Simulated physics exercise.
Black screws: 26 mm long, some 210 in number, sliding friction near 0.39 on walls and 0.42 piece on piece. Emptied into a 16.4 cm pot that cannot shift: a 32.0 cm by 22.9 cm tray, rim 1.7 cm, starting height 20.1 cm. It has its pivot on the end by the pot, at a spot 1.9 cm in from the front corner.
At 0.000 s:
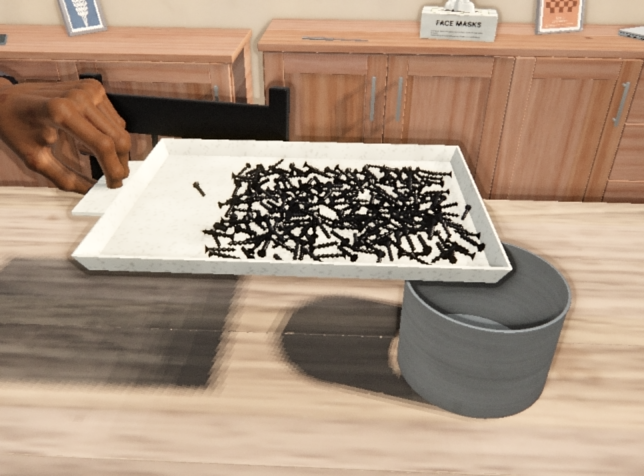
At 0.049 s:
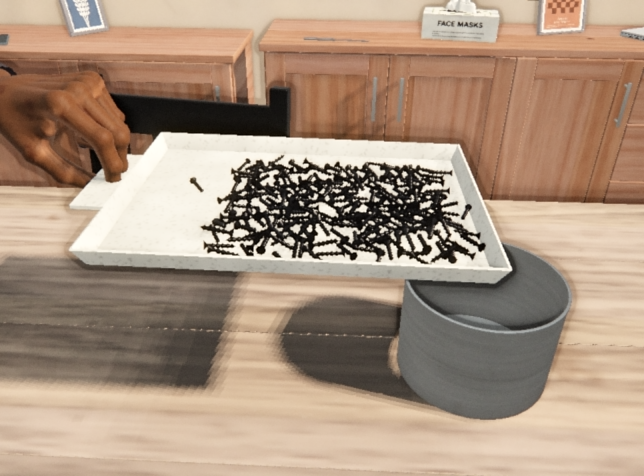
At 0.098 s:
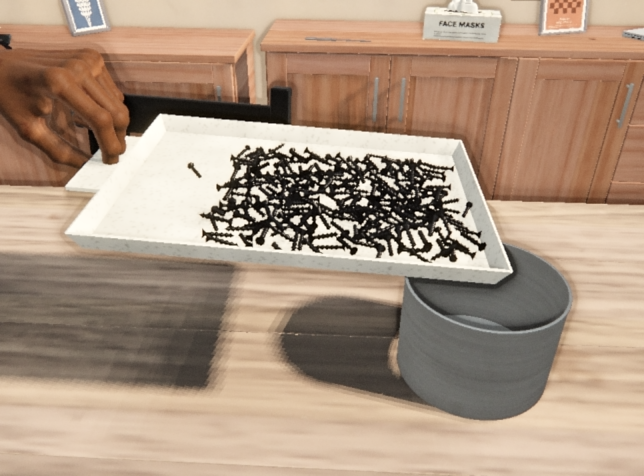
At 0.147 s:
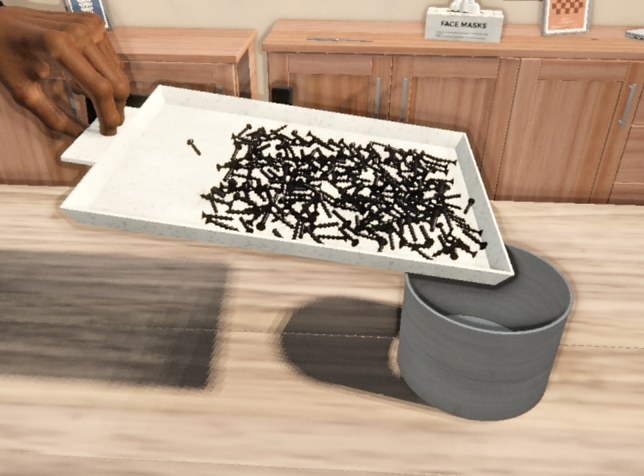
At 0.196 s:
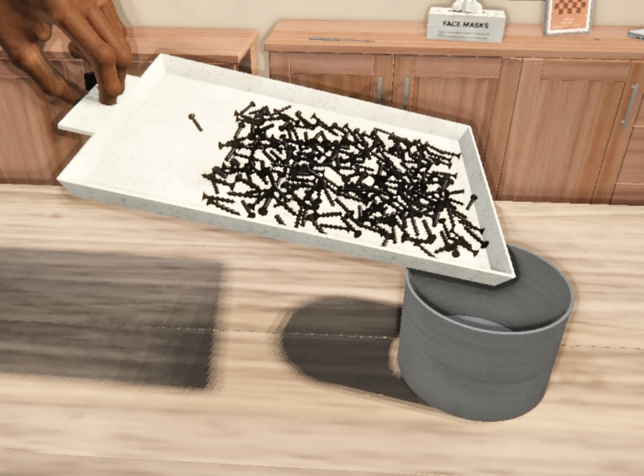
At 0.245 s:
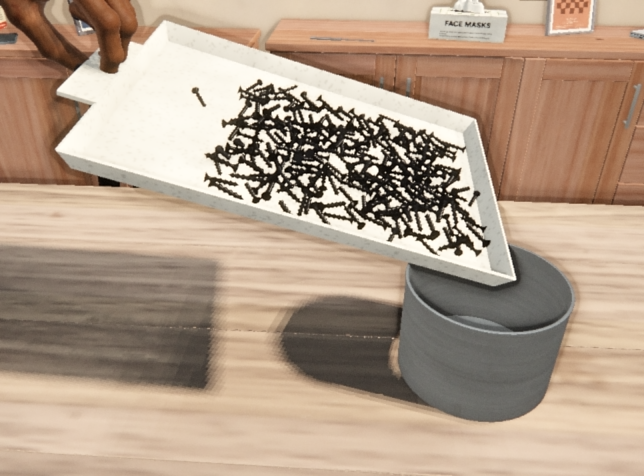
On a wooden counter, a hand raising the left end of a white tray of black screws beside a gray pot.
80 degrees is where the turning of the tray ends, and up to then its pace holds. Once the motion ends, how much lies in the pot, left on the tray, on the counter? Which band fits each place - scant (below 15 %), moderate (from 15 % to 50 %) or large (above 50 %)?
In the end pot: A small amount; tray: A small amount; counter: The majority.
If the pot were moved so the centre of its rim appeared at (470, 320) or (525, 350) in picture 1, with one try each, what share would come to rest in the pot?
30 and 95 %.
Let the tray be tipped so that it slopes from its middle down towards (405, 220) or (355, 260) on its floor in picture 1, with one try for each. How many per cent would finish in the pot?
I'd put it at about 45 per cent for the first tilt and about 0 per cent for the second.
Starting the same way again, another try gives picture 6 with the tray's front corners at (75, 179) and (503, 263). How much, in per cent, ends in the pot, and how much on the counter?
Pot 75 % / counter 25 %.
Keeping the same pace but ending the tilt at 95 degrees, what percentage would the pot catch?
You'd end up with some 5 % in the pot.
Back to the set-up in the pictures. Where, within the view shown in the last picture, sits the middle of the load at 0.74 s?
I'd put it close to (538, 257).
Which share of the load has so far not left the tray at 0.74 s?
About 60%.
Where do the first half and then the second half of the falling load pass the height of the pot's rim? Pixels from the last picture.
(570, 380) or so first, later (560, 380).
Then, at 0.54 s, tilt 49 degrees; the tray holds 100 %, the pot 0 %.
Then, at 0.74 s, tilt 70 degrees; the tray holds 60 %, the pot 0 %.
After 1.05 s, tilt 80 degrees; the tray holds 0 %, the pot 5 %.
By 2.0 s all is still; pot 5 %, tray 0 %, counter 95 %.
